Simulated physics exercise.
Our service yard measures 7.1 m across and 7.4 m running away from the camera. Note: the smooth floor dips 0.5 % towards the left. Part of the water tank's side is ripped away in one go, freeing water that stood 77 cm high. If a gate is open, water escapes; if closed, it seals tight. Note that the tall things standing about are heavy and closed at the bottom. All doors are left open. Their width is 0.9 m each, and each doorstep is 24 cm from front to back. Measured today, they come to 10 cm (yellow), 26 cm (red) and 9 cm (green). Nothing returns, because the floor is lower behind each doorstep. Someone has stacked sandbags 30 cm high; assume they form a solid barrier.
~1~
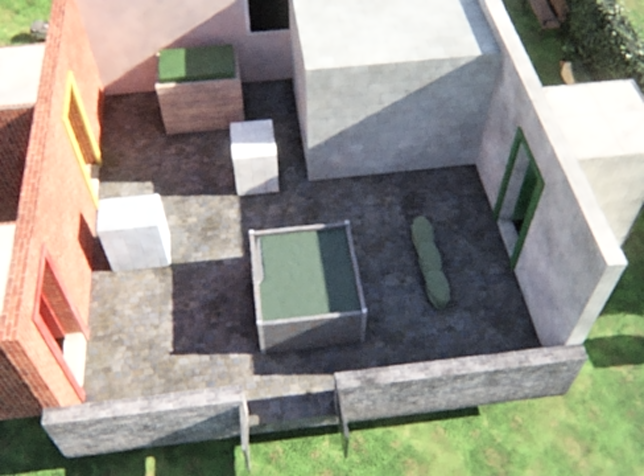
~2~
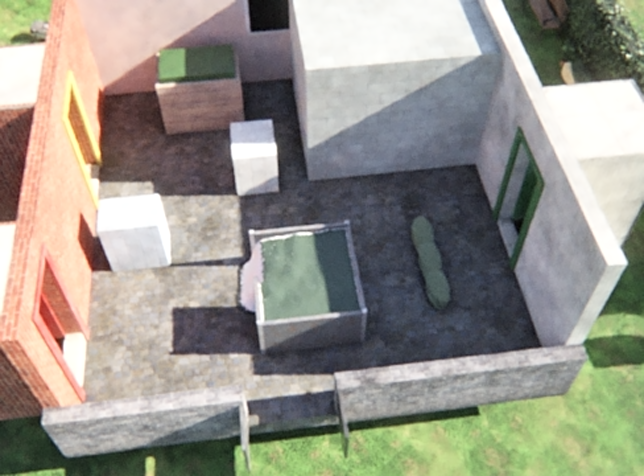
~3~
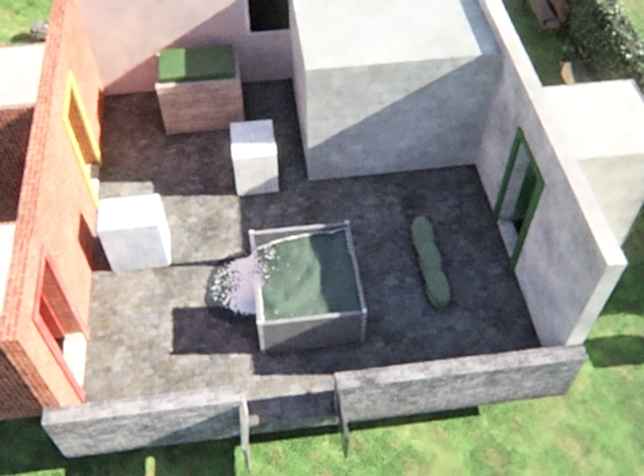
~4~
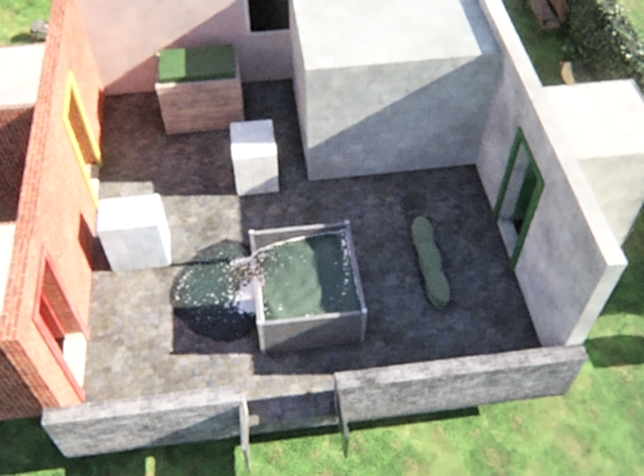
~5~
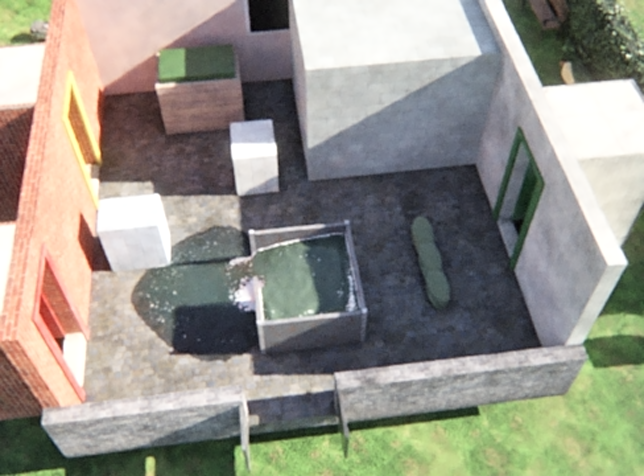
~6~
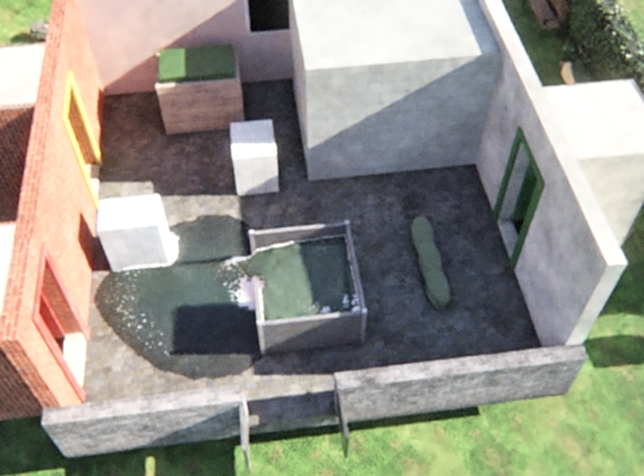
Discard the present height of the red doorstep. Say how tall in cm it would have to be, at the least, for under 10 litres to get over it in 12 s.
Some 20 cm would be enough.
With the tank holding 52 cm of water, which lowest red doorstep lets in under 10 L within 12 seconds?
Then a height close to 12.5 cm.
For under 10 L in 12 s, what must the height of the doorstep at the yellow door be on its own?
About 6.5 cm at yellow.
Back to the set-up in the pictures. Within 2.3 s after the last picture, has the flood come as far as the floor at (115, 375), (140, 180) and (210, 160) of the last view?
Awash; awash; awash.
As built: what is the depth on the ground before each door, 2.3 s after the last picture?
Depths, in cm - yellow: 5, red: 15, green: 0.
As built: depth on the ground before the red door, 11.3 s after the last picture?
Lab note: Depth approx. 6.5 cm.
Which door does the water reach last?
That'd be the green one.
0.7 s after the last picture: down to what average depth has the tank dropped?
Around 46 cm on average.
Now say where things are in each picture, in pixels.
The first picture shows still water, 77 cm deep, in the water tank at (306, 274); the red door at (65, 333) is dry.
In the second picture, the gap is at (258, 277), the front 0.3 m out at (241, 304); the back of the water tank holds 77 cm.
In the third picture, the front is at (211, 302), 0.8 m from the gap at (258, 277); 0.8 m2 of floor is wet, 76 cm left at the back.
In the fourth picture, the gap is at (258, 278), the front 1.4 m out at (174, 297); the back of the water tank holds 68 cm.
In the fifth picture, water pours out at (258, 278) and has run 2.0 m, to (138, 301); about 5 cm deep outside, 65 cm at the back.
In the sixth picture, water pours out at (258, 277) and has run 2.6 m, to (101, 302); about 5 cm deep outside, 65 cm at the back; the red door at (65, 333), 3.0 m from the gap, is still 0.8 m from the nearest water.
Then, 0.7 s after the last picture water covers 25 % of the floor, deepest (40 cm) near (91, 279); 21 cm at the red door, 0 litres in over its 26 cm doorstep.
Then, 2.3 s after the last picture water covers 40 % of the floor, deepest (28 cm) near (81, 419); 15 cm at the red door, 0 litres in over its 26 cm doorstep.
Then, 11.3 s after the last picture water covers 95 % of the floor, deepest (9 cm) near (91, 279); 6 cm at the red door, 0 litres in over its 26 cm doorstep.
At the red door as built, the water peaked near 25 cm, 0.9 s after the last picture.
Run again over the same 12 s with other heights there, 22 litres in over 17 cm, 3 litres over 23 cm. The limit of 10 litres is kept from about 20 cm up.
